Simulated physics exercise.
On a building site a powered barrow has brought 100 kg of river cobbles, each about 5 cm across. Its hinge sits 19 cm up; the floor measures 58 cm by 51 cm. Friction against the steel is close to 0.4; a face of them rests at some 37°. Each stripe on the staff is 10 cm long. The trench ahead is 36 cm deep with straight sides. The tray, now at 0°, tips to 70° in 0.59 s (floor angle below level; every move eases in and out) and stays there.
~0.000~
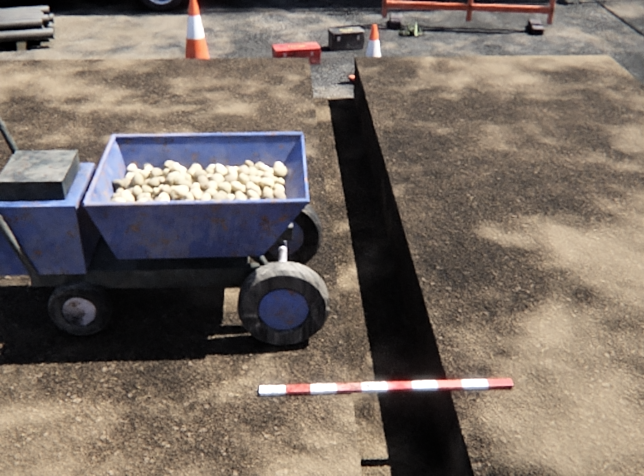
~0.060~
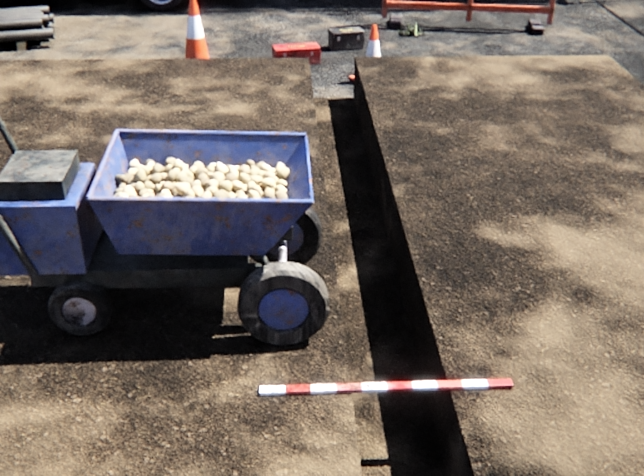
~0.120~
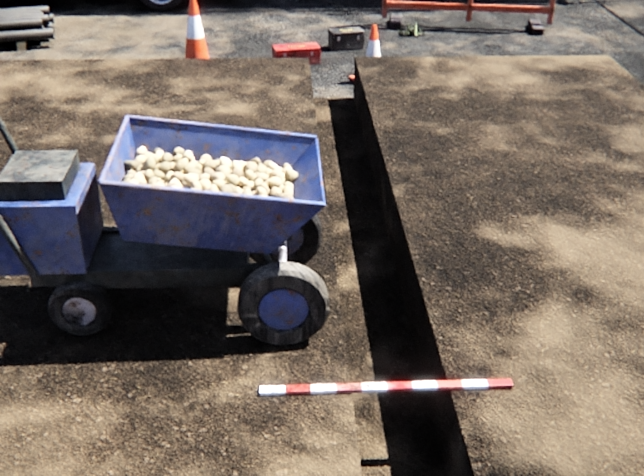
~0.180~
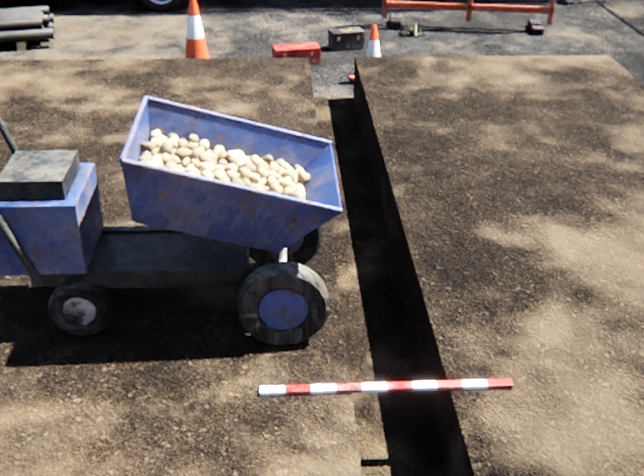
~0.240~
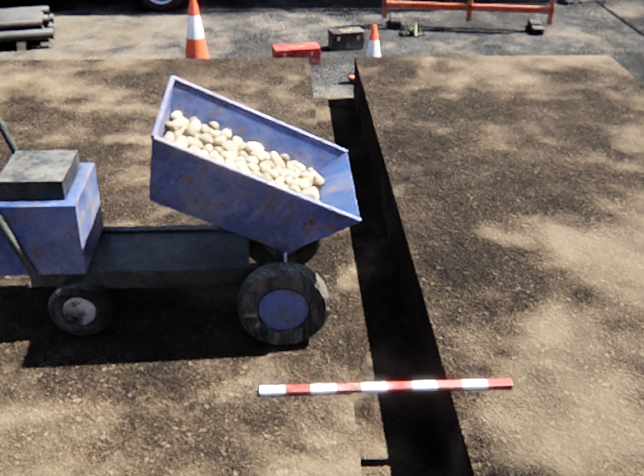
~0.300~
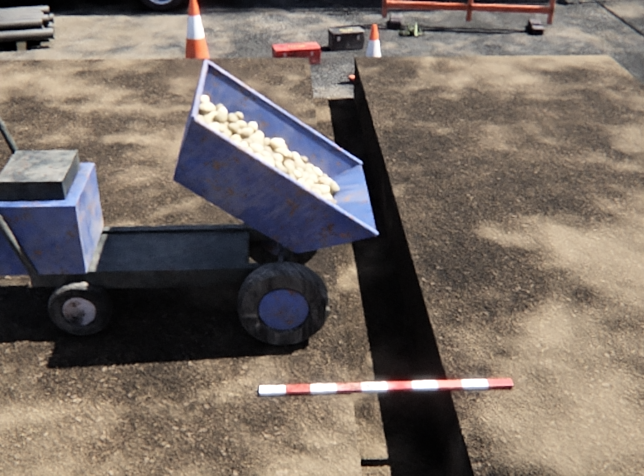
On a sunlit building site seen from above and to one side, a dark, straight trench cuts through brown ground. A blue powered barrow carrying pale rounded stones stands at left, with a red-and-white staff across the trench and orange-and-white cones behind. The tray tilts slowly, then more steeply, swinging rightward as its rear rises and its lip lowers over the trench edge, while the barrow and view stay still.
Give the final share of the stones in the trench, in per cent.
About 27 per cent.
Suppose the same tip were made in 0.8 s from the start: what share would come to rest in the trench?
Then about 40 per cent.
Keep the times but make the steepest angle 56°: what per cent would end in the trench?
In that case some 20 per cent.
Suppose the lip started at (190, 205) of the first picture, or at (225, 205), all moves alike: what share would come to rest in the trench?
First some 85, then 85 per cent.
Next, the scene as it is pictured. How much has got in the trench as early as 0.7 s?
About 5 per cent by then.
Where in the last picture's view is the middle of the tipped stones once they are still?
Around (477, 292).
After 0.4 s the floor is at 59°; 100 % in the tray; the foremost stones are at (370, 228).
After 0.7 s the floor is at 70°; 84 % in the tray, 4 % in the trench, 12 % past the trench; the foremost stones are at (463, 273).
After 1.0 s the floor is at 70°; 18 % in the tray, 9 % in the trench, 73 % past the trench; the foremost stones are at (640, 294).
After 3.0 s the floor is at 70°; 0 % in the tray, 27 % in the trench, 73 % past the trench; the foremost stones are past the picture's edge.
